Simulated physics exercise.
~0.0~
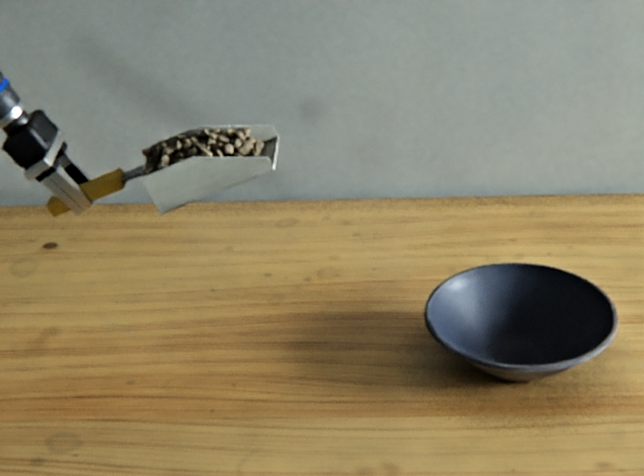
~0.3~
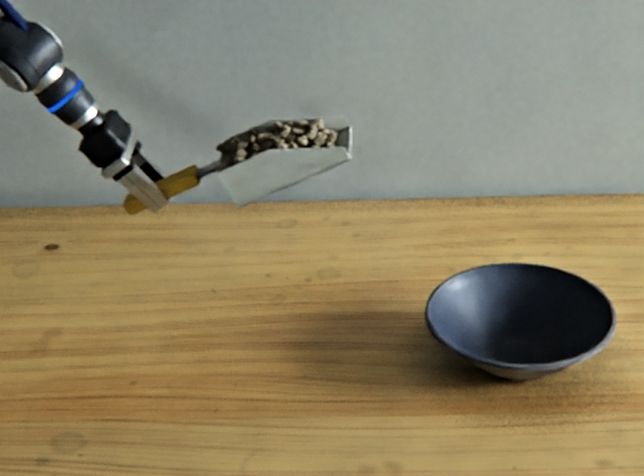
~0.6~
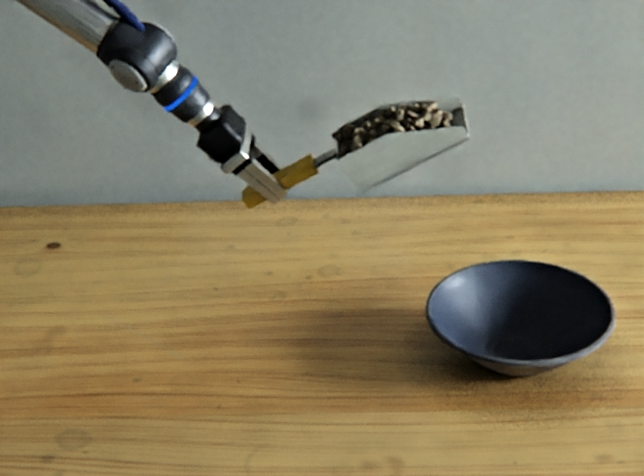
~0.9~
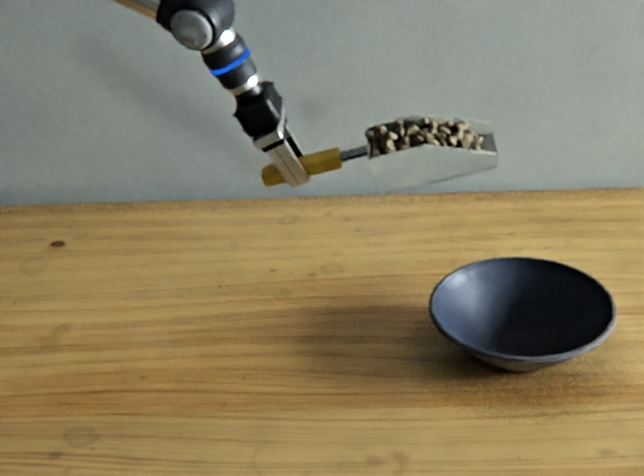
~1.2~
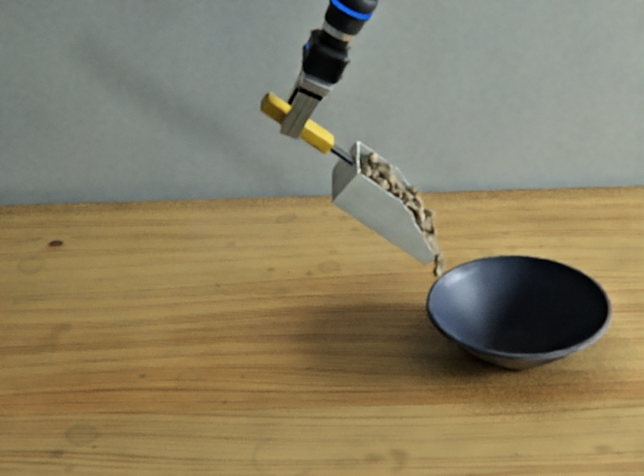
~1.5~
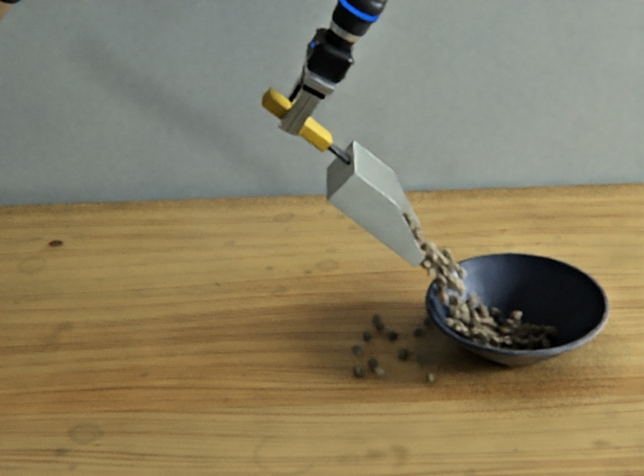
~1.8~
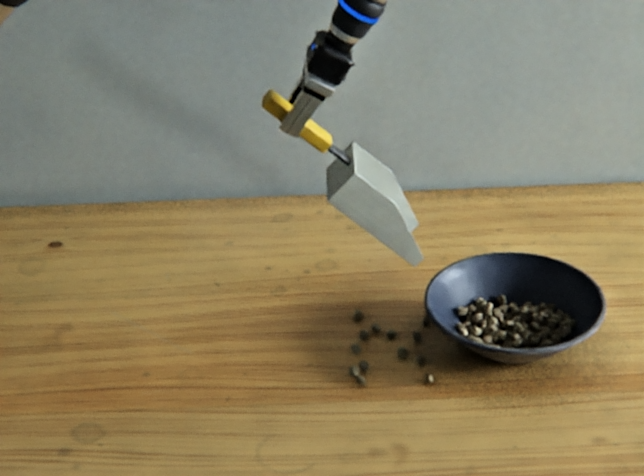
A robot arm holding a clear-sided scoop by its yellow handle, heaped with small brown and grey pebbles, reaches in from the upper left, seen from slightly above a pale wooden table before a plain grey wall. A dark blue bowl stands on the right of the table. The arm carries the scoop rightward, rising a little and then levelling near the bowl. It tips the scoop steeply forward, and pebbles slide off its front edge. Most pour into the bowl, while several scatter on the wood to its left. Finally the emptied scoop hangs tilted and still beside the bowl.
